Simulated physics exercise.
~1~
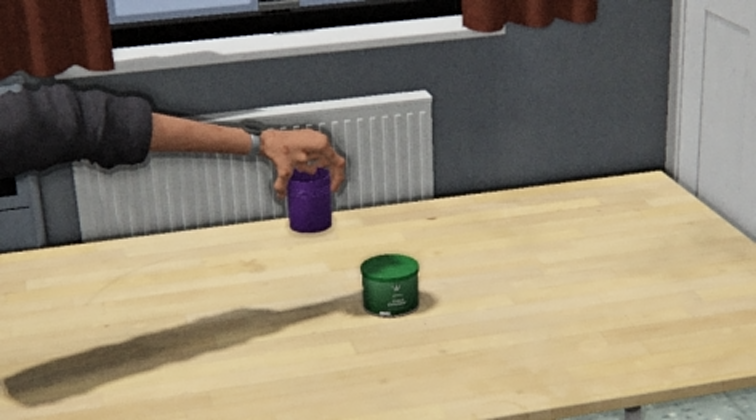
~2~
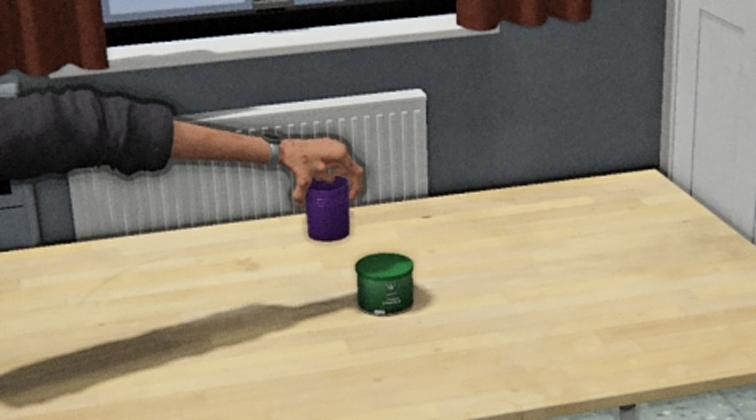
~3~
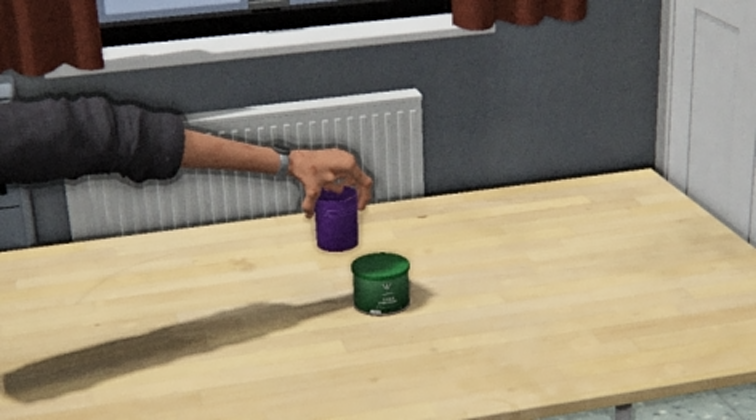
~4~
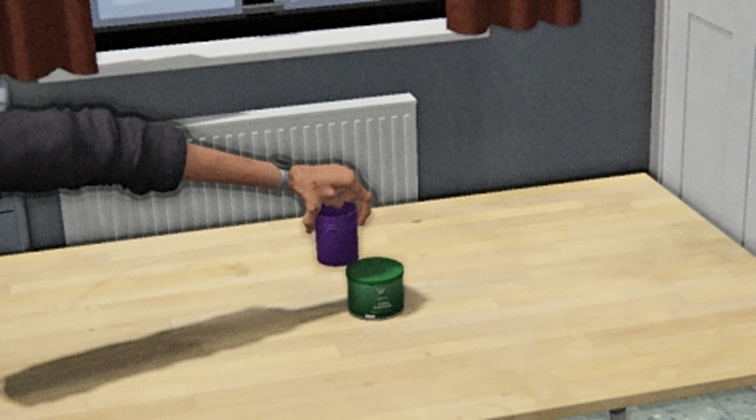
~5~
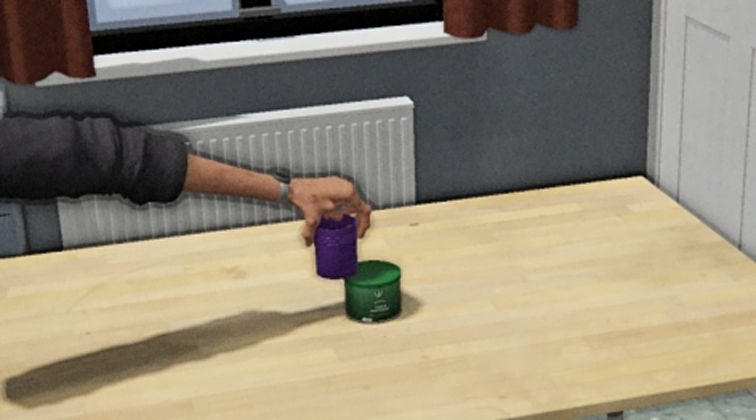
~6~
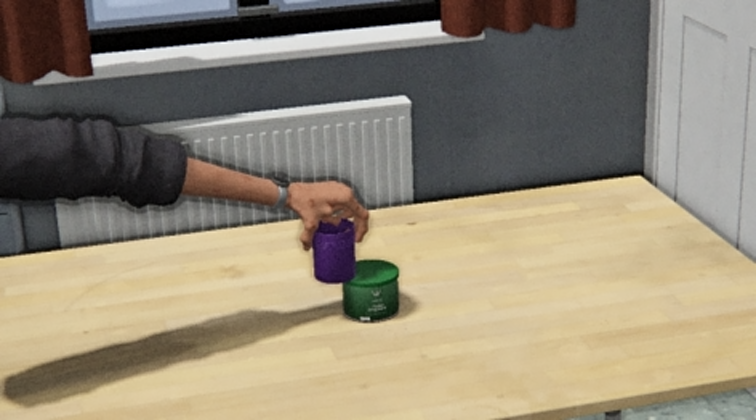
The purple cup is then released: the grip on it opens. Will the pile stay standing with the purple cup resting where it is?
No - my prediction: Unsteady.
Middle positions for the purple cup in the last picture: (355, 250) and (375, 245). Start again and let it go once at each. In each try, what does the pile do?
Case A: It does not fall; case B: It does not fall.
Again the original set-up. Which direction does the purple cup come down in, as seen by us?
That would be the viewer's left.
Then, 0.30 s past the last view, purple cup rocked 50° from its first pose near (315, 268).
Then, 0.40 s past the last view, purple cup now fallen.
Then, 1.70 s past the last view, nothing new.
Finally, fallen, purple cup; green tub still in place. Final places as the last picture's camera would see them, purple cup near (289, 303). The pile comes apart.
